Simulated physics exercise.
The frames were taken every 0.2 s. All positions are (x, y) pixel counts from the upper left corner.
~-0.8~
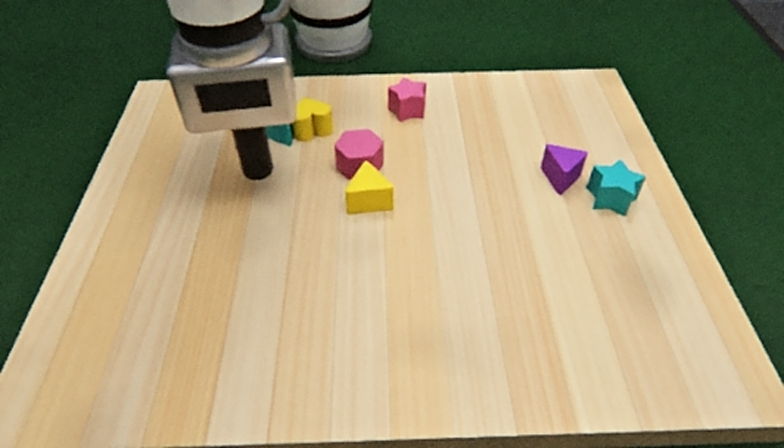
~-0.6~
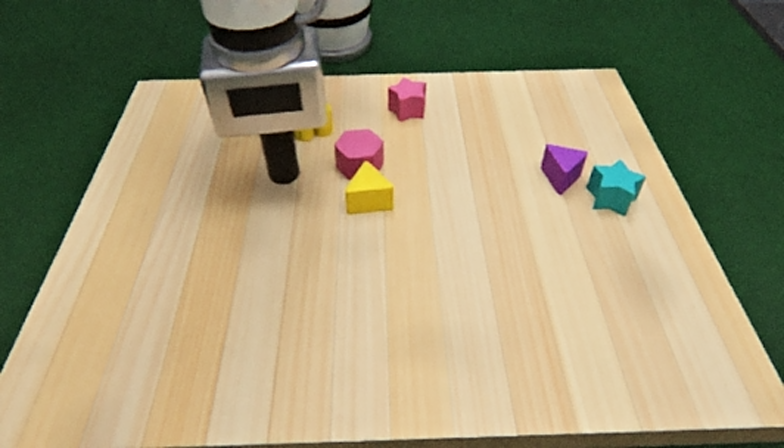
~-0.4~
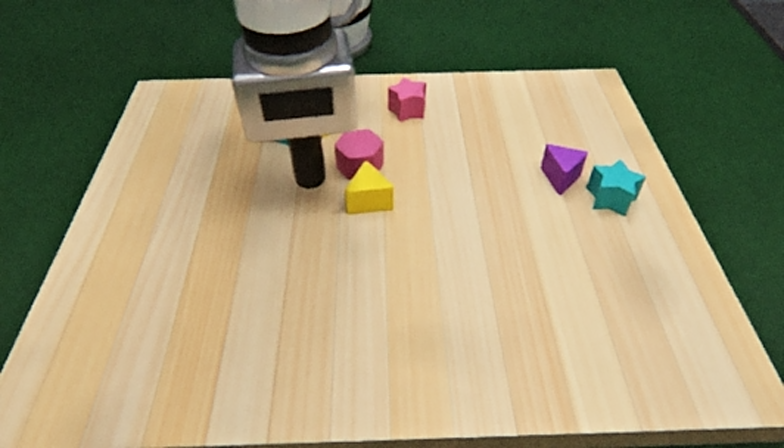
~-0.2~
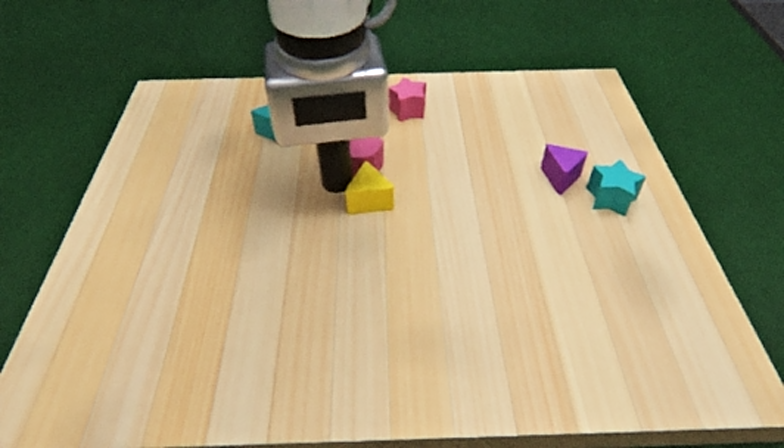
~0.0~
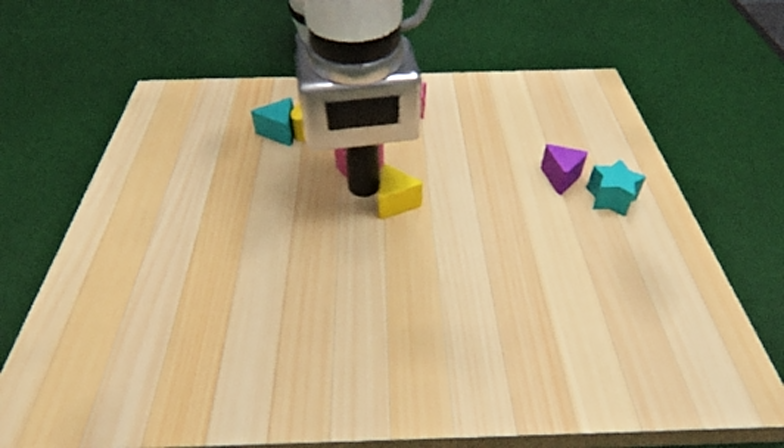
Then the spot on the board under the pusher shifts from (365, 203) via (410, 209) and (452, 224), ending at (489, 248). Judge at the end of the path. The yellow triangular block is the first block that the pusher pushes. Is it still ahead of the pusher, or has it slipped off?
Expect to find it next to or behind the pusher.
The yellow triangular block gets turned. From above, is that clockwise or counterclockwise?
Bird's-eye view: Counterclockwise.
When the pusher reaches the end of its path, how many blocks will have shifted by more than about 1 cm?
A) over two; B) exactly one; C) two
B - exactly one.
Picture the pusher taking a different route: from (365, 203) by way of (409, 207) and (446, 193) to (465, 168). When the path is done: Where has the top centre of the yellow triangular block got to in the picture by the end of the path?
It should be at (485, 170) by then.
What follows on the original path. One third of the way, pusher (411, 193); yellow triangular block (442, 182), turned 20° anticlockwise.
Two thirds of the way, pusher (454, 209); yellow triangular block (477, 186), turned 60° anticlockwise.
At the end, pusher (492, 233); pink hexagon still; yellow triangular block (478, 187), turned 60° anticlockwise.
